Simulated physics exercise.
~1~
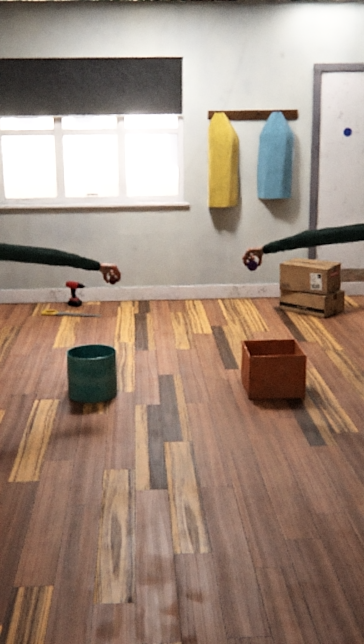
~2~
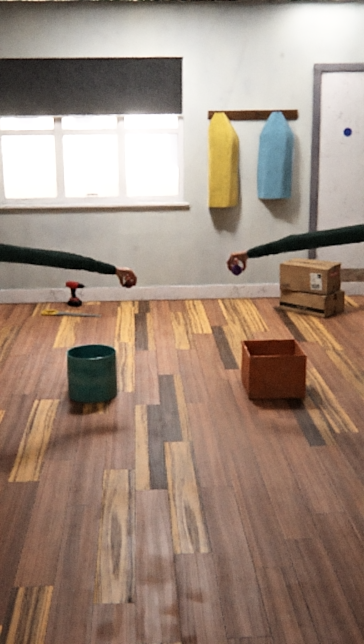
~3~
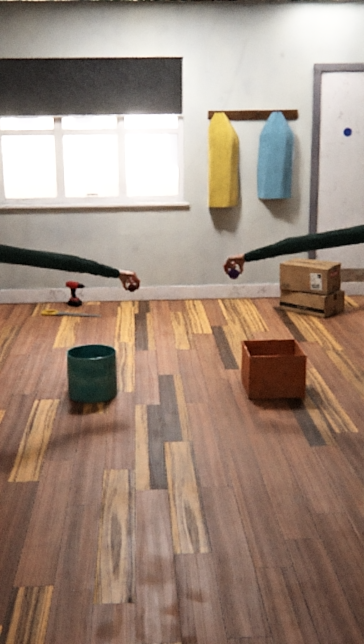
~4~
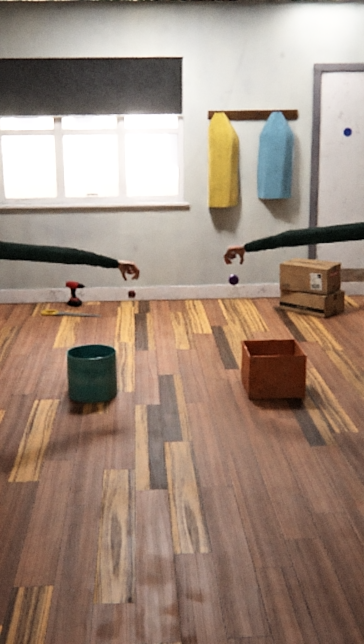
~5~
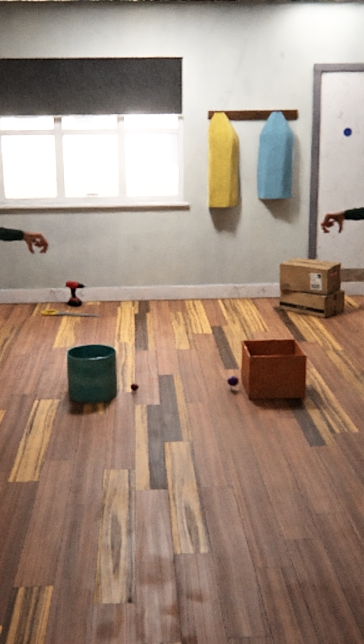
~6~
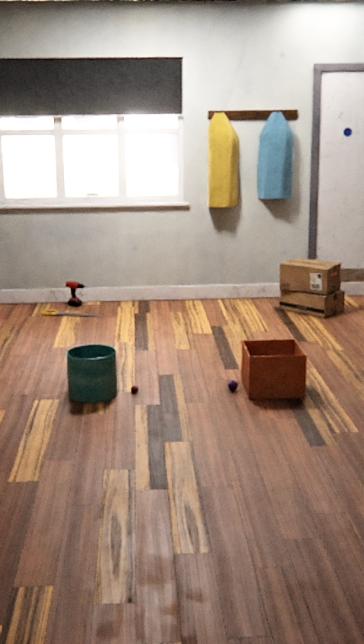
In a wood-floored room, two hands release a red ball and purple onion, which miss both containers.
